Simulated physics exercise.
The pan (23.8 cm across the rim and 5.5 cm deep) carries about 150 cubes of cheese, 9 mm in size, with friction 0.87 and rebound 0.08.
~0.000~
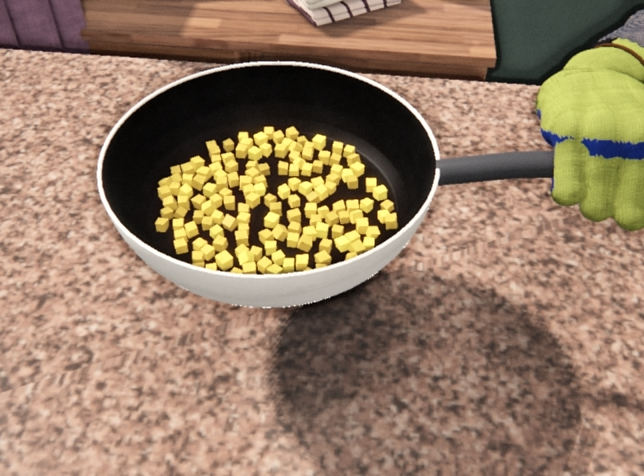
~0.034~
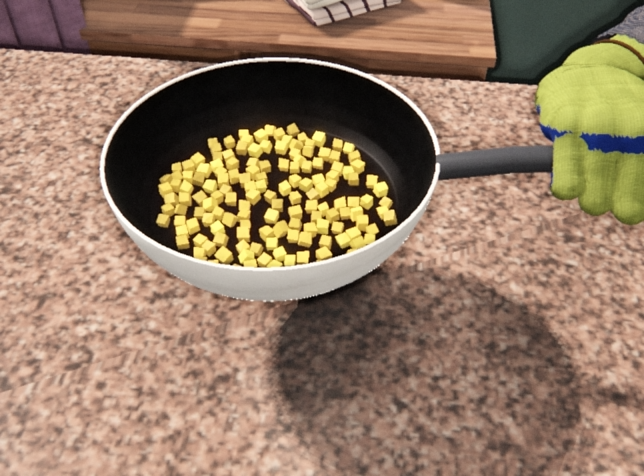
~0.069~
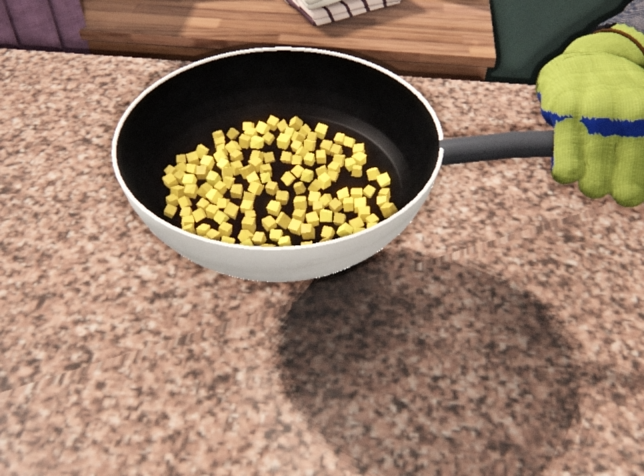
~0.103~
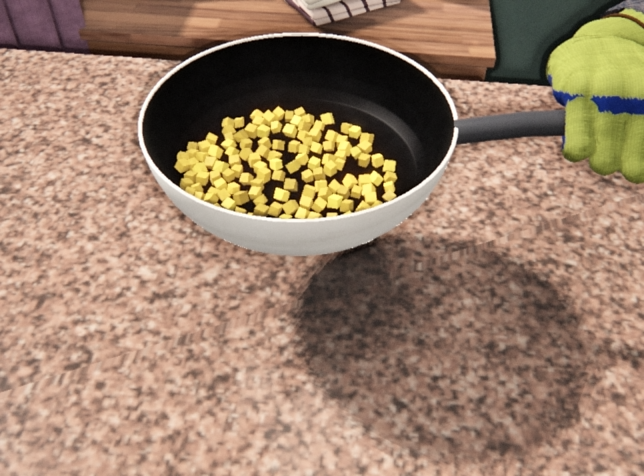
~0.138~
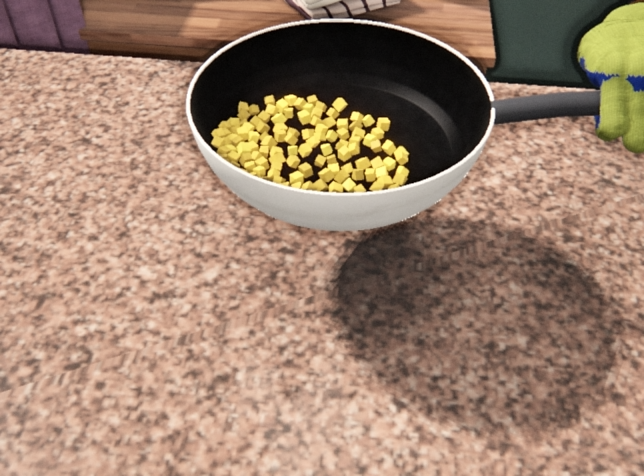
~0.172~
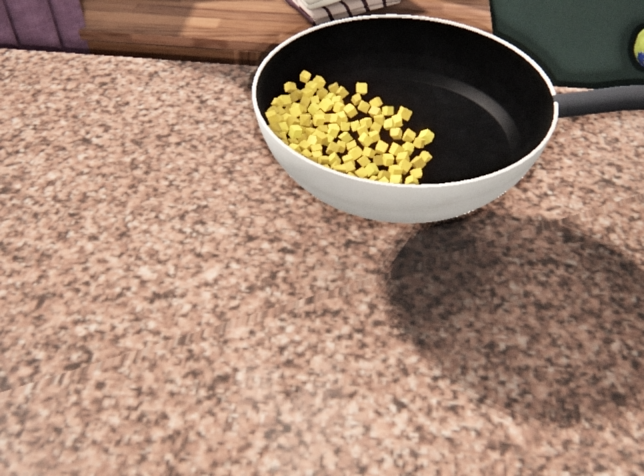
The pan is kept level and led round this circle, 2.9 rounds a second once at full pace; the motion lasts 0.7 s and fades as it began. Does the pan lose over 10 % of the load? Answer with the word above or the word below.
The word is above.
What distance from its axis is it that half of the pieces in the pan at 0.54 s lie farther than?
Roughly 11.0 cm.
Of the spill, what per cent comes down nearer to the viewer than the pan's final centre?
Share: Near 70 %.
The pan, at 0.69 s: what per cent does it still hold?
Estimate: About 15 percent.
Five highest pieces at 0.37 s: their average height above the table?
They're roughly 22 cm up.
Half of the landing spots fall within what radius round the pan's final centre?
58 cm, roughly.
Then, at 0.37 s, pan 65 %, in the air 35 %; middle of the pieces not yet landed near (548, 269).
After 0.54 s, fallen right of where it stops 10 %, pan 30 %, fallen in front of where it stops 10 %, in the air 55 %; middle of the pieces not yet landed near (284, 313).
Then, at 0.69 s, fallen right of where it stops 10 %, pan 15 %, fallen left of where it stops 15 %, fallen in front of where it stops 30 %, in the air 25 %; middle of the pieces not yet landed near (466, 53).
Then, at 0.84 s, fallen behind where it stops 15 %, fallen right of where it stops 15 %, pan 15 %, fallen left of where it stops 20 %, fallen in front of where it stops 30 %.
At rest (1.9 s), fallen behind where it stops 15 %, fallen right of where it stops 20 %, pan 15 %, fallen left of where it stops 20 %, fallen in front of where it stops 30 %.
